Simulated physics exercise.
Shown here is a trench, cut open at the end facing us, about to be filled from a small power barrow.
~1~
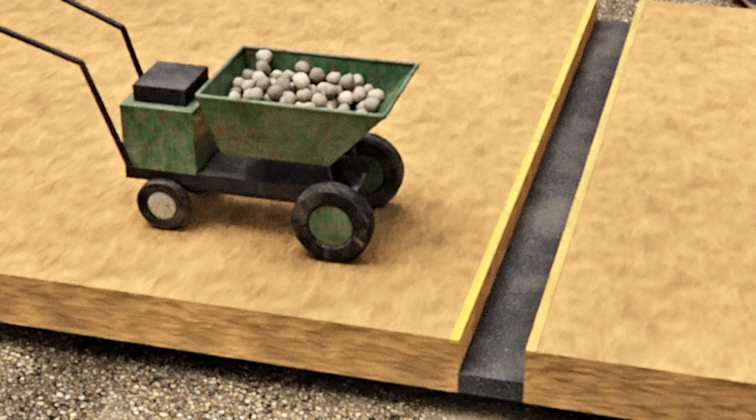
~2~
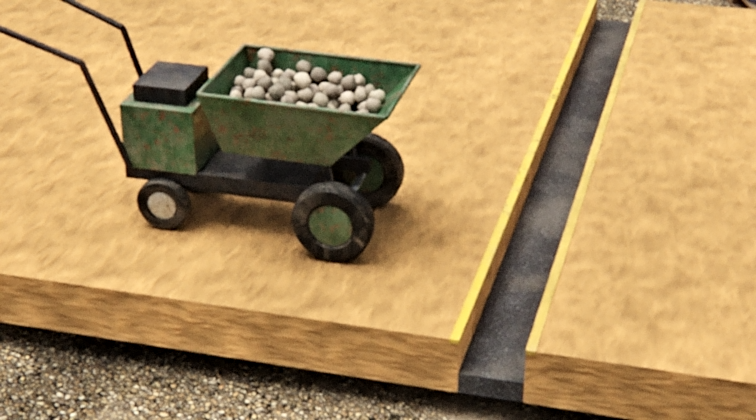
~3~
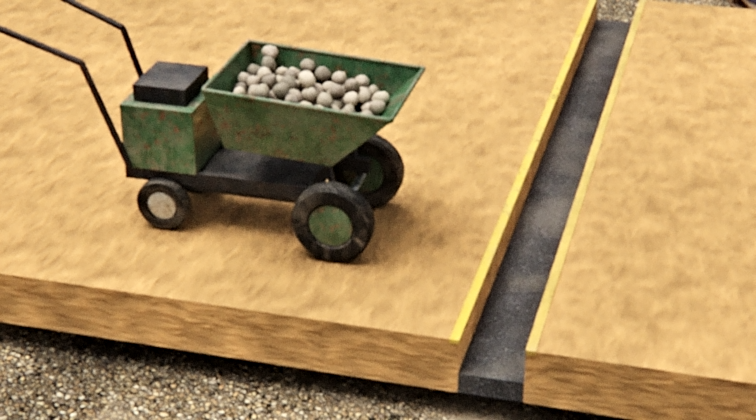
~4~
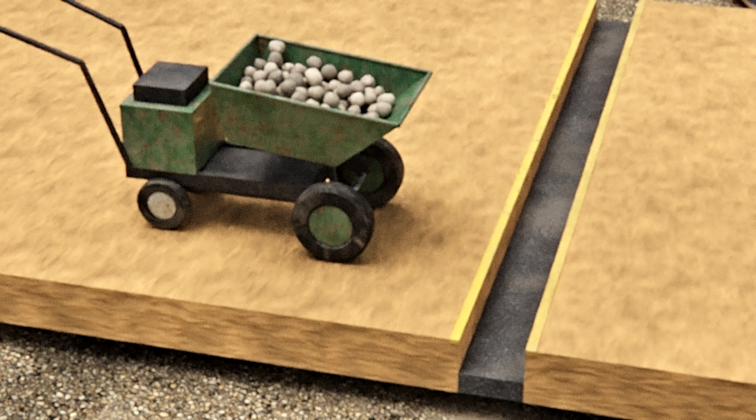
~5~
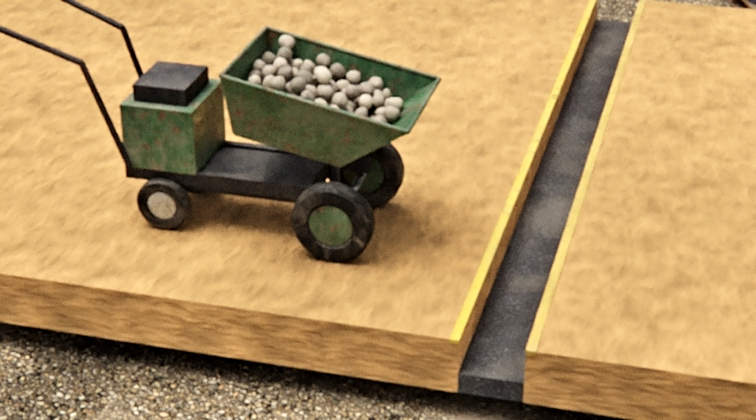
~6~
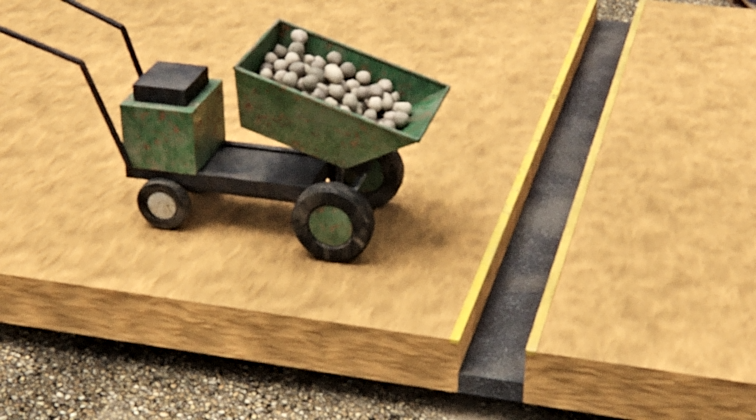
The footage shows a small green power barrow loaded with rounded pebbles standing beside an open trench; its wheels stay still while the skip gradually tilts forward, its rear rising and its front lip lowering slightly toward the right.
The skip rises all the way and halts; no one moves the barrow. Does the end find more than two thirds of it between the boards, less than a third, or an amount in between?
More than two thirds.
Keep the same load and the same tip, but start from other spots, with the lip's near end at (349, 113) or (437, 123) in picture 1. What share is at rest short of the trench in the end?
The first gives close to 30 per cent and the second 0 per cent.
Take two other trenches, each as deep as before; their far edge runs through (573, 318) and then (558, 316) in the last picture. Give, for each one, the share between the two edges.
The first gives 90 %, the second 90 %.
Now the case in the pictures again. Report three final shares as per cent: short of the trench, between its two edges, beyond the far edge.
In percent, short 10, between 80 and beyond 5.
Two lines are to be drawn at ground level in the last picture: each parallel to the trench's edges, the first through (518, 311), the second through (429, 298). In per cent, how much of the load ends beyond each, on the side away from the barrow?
Close to 20 and 90 per cent respectively.
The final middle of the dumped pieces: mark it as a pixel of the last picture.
Near (521, 264).
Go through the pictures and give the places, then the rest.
In the first frame, lip of the skip (384, 117), level; top of the load (289, 90), river pebbles; first edge of the trench (469, 303); far edge (543, 313), the trench over half as wide as the skip, and about half as deep as wide.
In the second frame, lip of the skip (386, 118), level; top of the load (290, 89).
In the third frame, lip of the skip (391, 121), tipped barely; top of the load (294, 87).
In the fourth frame, lip of the skip (398, 126), tipped a little; top of the load (286, 78).
In the fifth frame, lip of the skip (408, 132), tipped a little; top of the load (295, 75).
In the sixth frame, lip of the skip (418, 141), tipped clearly; top of the load (298, 70); first edge of the trench (469, 303); far edge (543, 313).
Just after the last frame, skip tipped steeply; every one in the skip.
A moment on, skip tipped right over; the larger part in the skip; just a few short of the trench; roughly a quarter in or heaped over the trench; just a few falling.
Further on, skip tipped right over; about a tenth in the skip; about a tenth short of the trench; the larger part in or heaped over the trench; about a tenth beyond it.
When it is over, skip tipped right over; about a tenth in the skip; about a tenth short of the trench; the larger part in or heaped over the trench; about a tenth beyond it.
